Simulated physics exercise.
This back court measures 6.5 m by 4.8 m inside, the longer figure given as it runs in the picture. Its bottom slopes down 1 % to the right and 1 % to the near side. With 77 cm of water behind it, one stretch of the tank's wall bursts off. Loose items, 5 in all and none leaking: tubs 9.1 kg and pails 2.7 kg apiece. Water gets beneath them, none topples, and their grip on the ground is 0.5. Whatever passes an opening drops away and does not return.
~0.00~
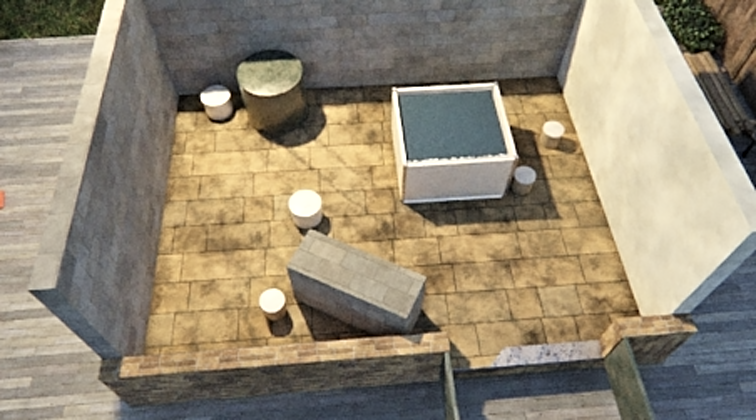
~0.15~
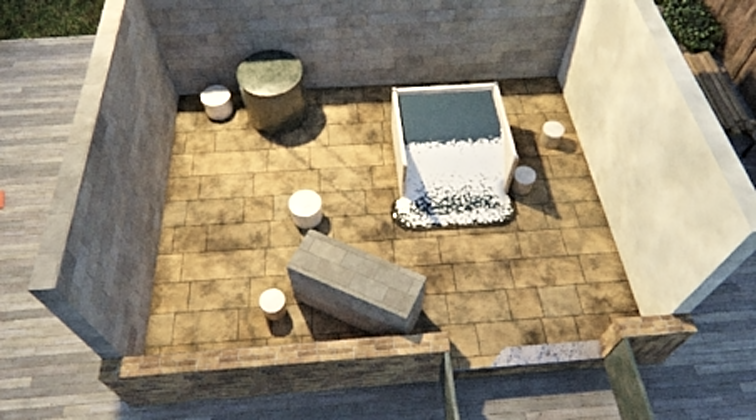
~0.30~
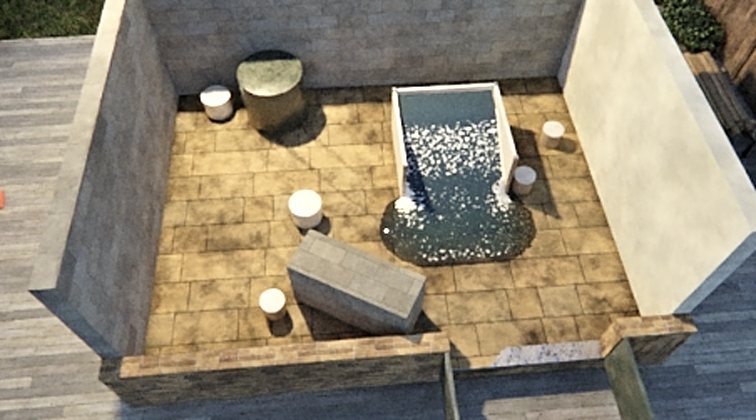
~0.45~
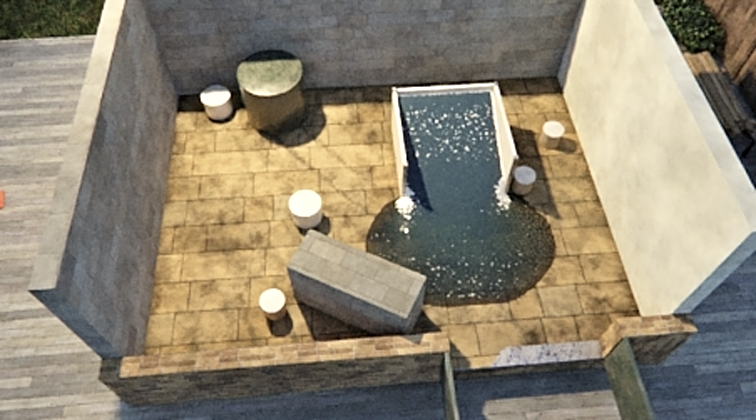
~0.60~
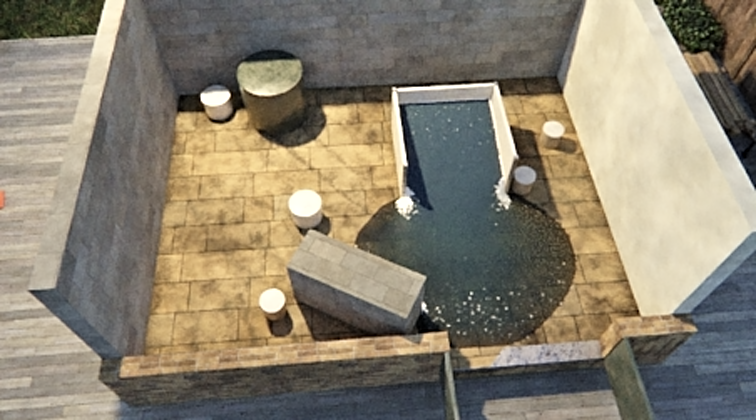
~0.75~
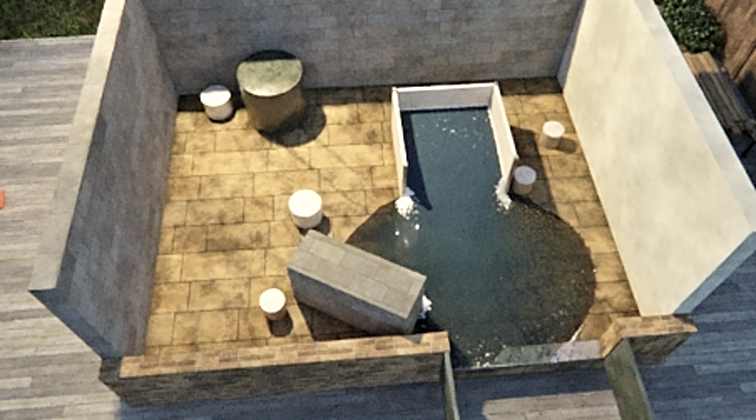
At the start, dark water sits in a white-walled tank inside a walled, paved court, with pale round tubs and a grey block around it. The near wall gives way and water pours out in a foamy rush, then spreads as a dark, widening pool to the block and near wall; the loose items stay put.
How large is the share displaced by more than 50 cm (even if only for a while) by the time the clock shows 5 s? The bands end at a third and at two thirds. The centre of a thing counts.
It is less than a third.
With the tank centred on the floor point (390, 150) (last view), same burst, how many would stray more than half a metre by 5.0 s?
Then 1.
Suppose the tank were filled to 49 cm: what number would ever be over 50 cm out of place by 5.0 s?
In that case 0 of them.
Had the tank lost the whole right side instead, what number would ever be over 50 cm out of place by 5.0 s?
In that case 2 of them.
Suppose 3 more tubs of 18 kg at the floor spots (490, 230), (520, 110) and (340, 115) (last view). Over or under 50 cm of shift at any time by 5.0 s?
In that order: Over, less, short of it.
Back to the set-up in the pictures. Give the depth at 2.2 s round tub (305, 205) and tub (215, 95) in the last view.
Roughly 4 and 0 cm.
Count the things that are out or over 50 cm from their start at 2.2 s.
0 of them.
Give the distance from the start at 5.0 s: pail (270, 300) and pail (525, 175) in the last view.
In that order: 0 cm, 0 cm.
After 1.1 s 0 of 5 are over 50 cm from their spots; 0 afloat.
After 2.2 s 0 of 5 are over 50 cm from their spots; 0 afloat.
After 3.5 s 0 of 5 are over 50 cm from their spots; 0 afloat.
After 5.0 s 0 of 5 are over 50 cm from their spots, and 0 have been at some point; 0 afloat.
